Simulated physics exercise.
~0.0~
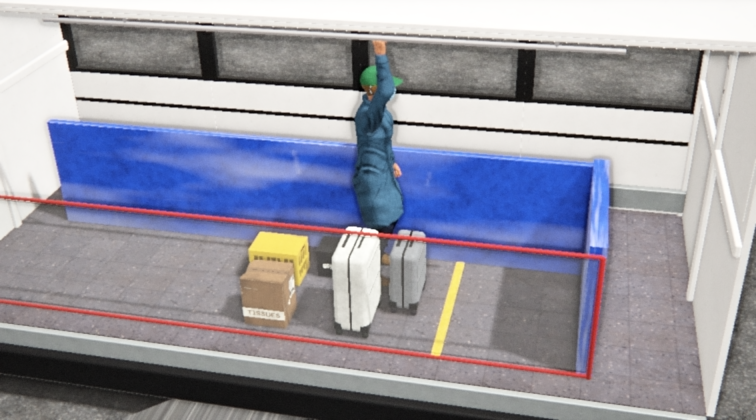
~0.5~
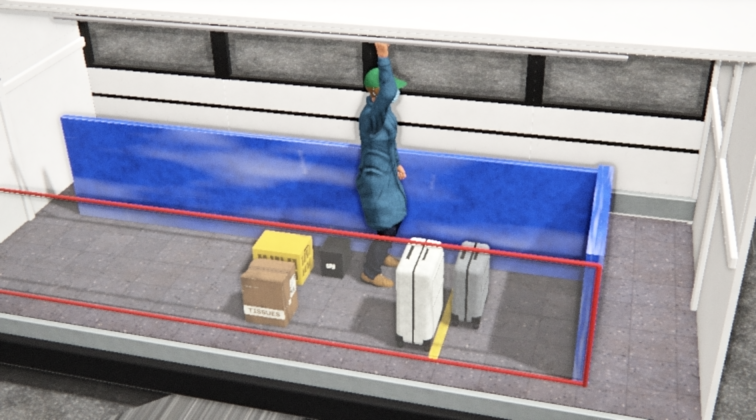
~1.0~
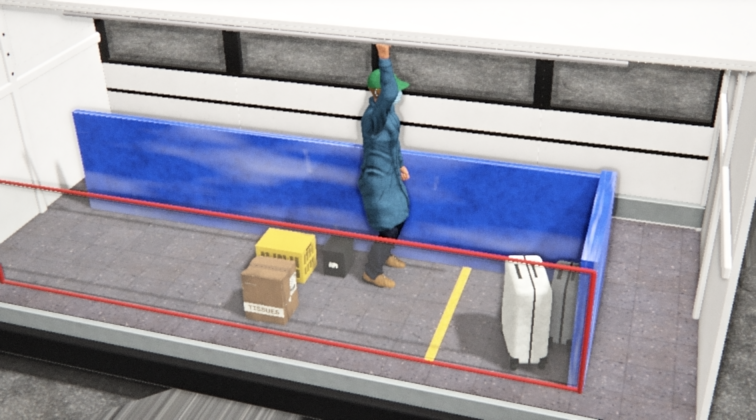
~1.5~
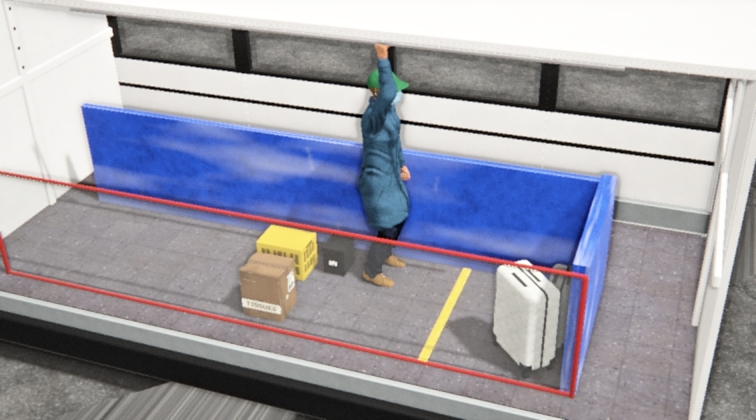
In a tram's luggage bay, a person in a green cap held on overhead while a white wheeled case and a smaller grey one rolled right, crossed the yellow line and ended upright near the blue end panel, the boxes staying put.
